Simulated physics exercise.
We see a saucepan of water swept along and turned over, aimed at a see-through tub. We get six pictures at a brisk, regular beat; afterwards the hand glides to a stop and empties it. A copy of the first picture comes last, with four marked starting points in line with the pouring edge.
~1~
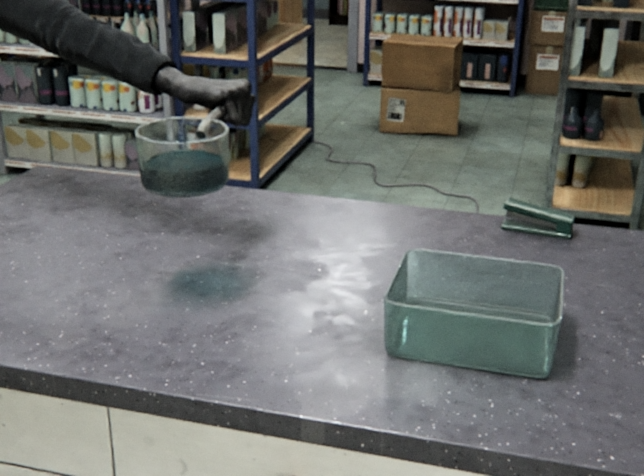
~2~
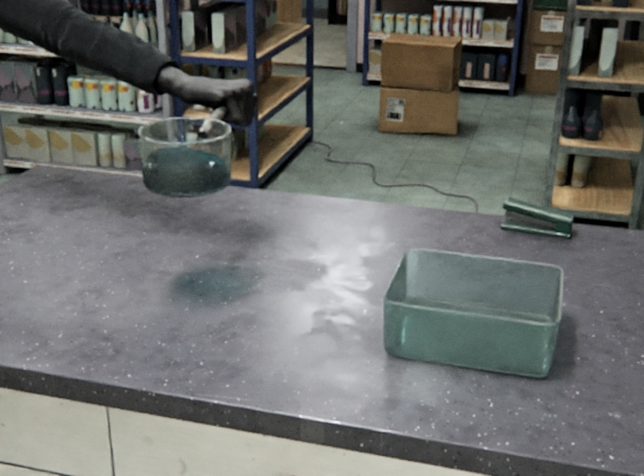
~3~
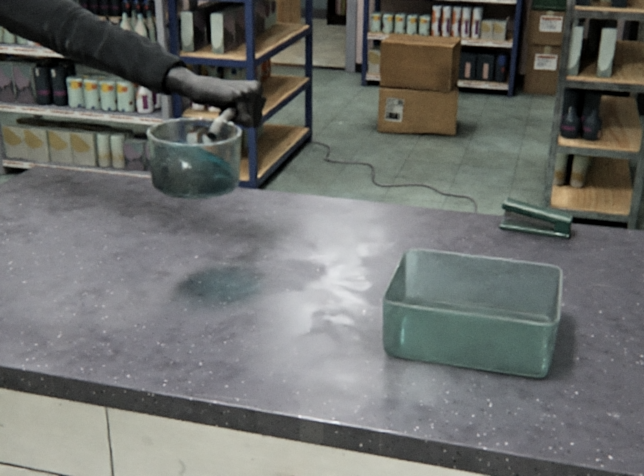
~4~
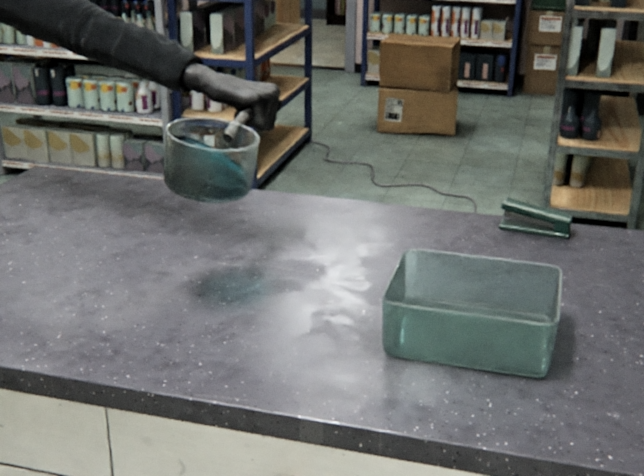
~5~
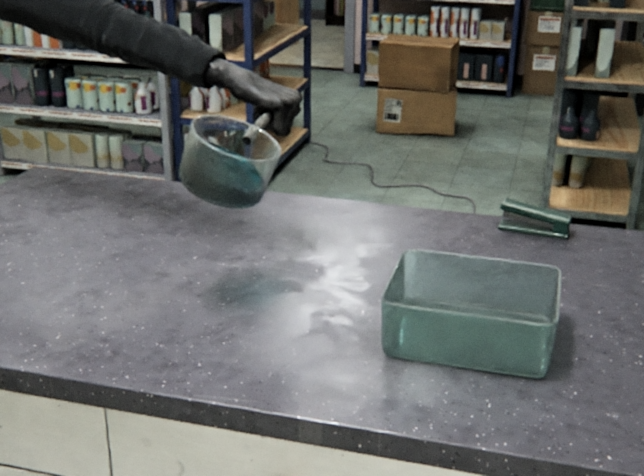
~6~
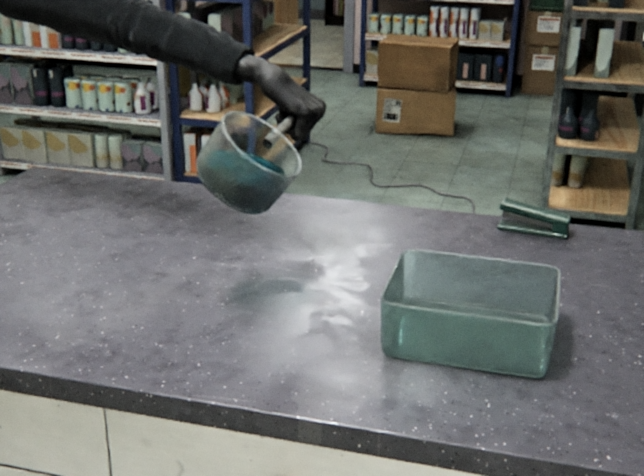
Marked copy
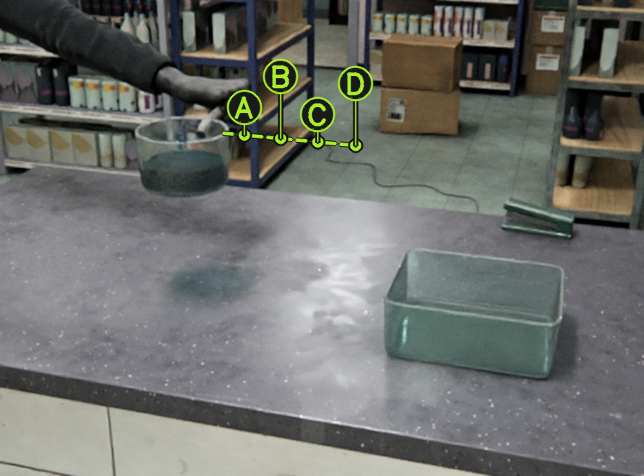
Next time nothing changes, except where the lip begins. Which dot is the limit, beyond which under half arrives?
A is the one.
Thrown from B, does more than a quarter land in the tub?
Yes, clearly.
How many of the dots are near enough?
All of them.
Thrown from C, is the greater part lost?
No.
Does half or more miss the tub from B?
No.
On the marked copy, A at (244, 135); B at (280, 138); C at (317, 142); D at (355, 145).
If A is chosen, about 63 % lands in the tub, 23 % falls short and 14 % goes beside or beyond.
If B is chosen, about 72 % lands in the tub, 8 % falls short and 19 % goes beside or beyond.
If C is chosen, about 83 % lands in the tub, 13 % falls short and 5 % goes beside or beyond.
If D is chosen, about 68 % lands in the tub, 6 % falls short and 27 % goes beside or beyond.
